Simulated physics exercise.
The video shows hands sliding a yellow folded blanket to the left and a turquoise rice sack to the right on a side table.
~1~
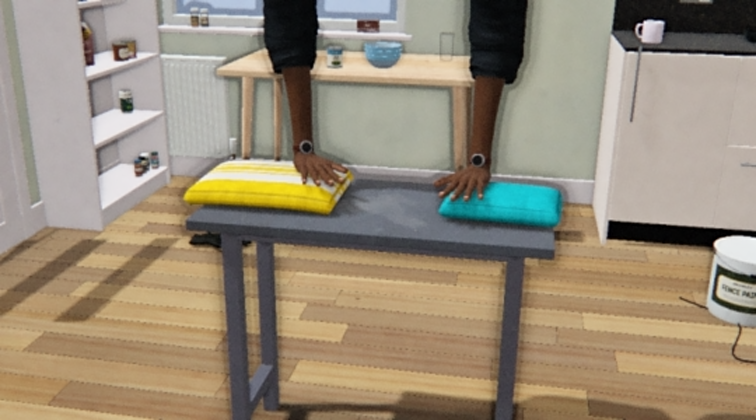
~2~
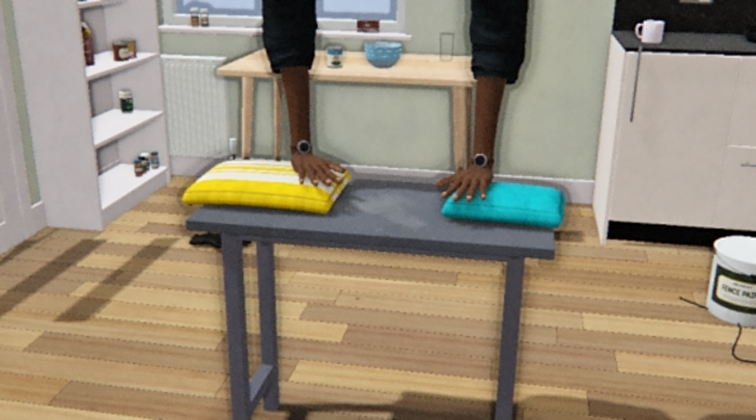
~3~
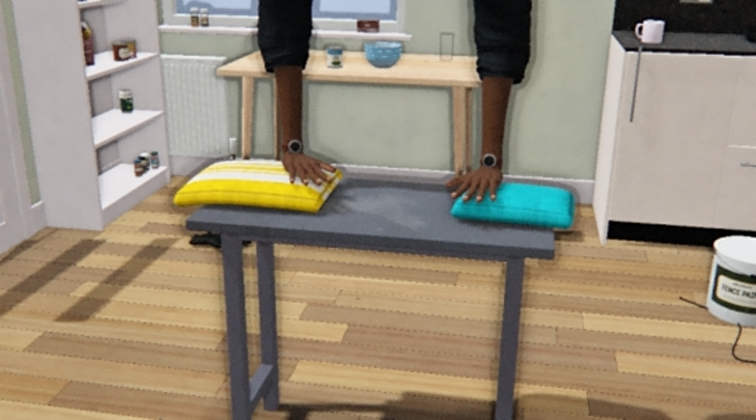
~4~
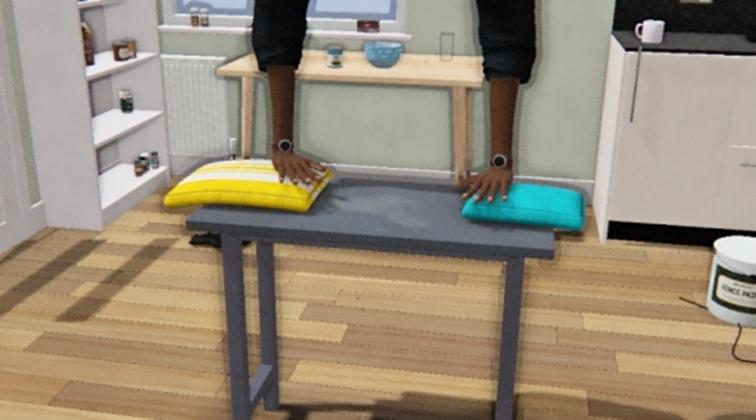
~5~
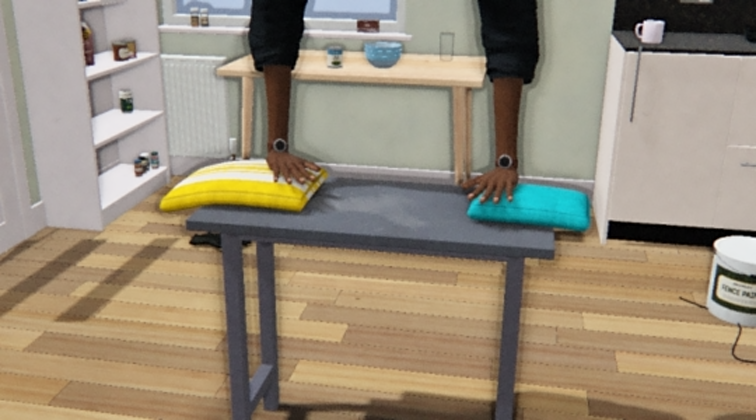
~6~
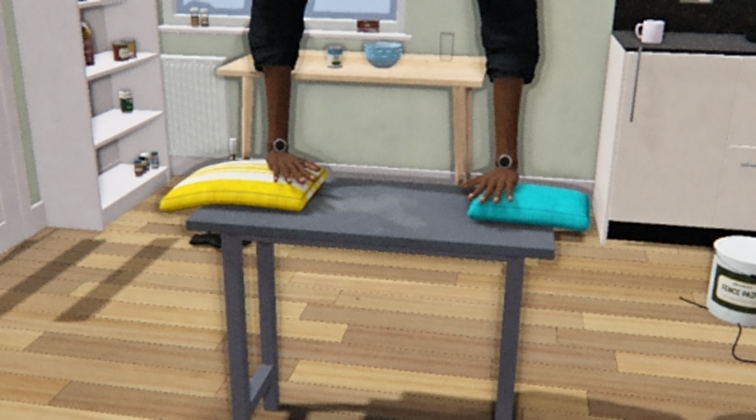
Two hands sliding a yellow striped cushion-like item left and a turquoise one right, apart across a grey side table.
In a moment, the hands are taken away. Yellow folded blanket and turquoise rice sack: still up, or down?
Yellow folded blanket - still up, turquoise rice sack - still up.
Then, 0.40 s past the final frame, folded blanket unmoved; rice sack unmoved.
When it is over, folded blanket unmoved; rice sack unmoved. The yellow folded blanket remains on top and the turquoise rice sack holds its place.
